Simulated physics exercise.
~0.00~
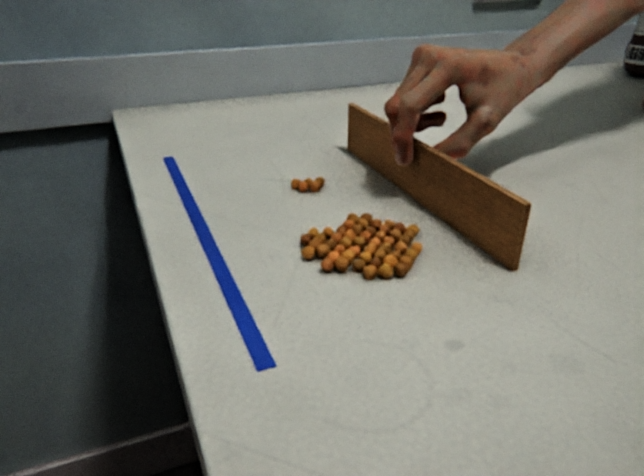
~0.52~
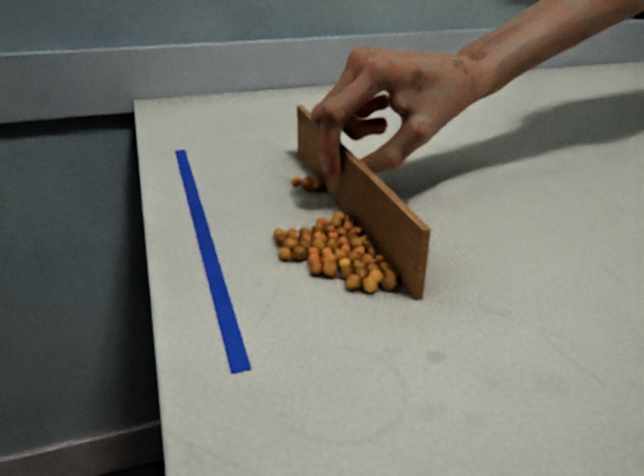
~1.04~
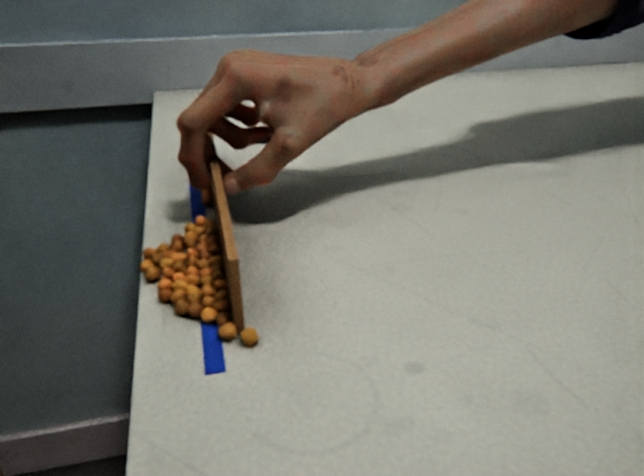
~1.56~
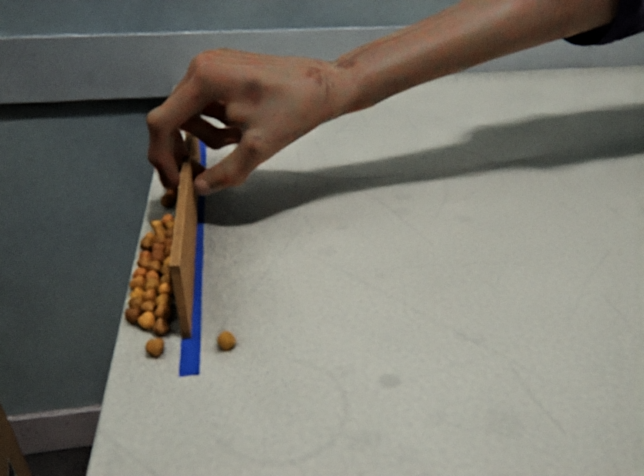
A pale tabletop stands beside a blue-grey wall, seen from above at an angle as the view drifts slightly. A hand reaching in from the upper right holds a thin brown board upright, with a larger near pile of small orange-brown balls and a tiny far cluster to its left, and a strip of blue tape beyond them. The hand slides the board left, gathering both groups and pushing them across the tape. The board stops at the tape, with part of the near pile over the table's left edge, the far cluster still on top, and one ball left behind on the right.
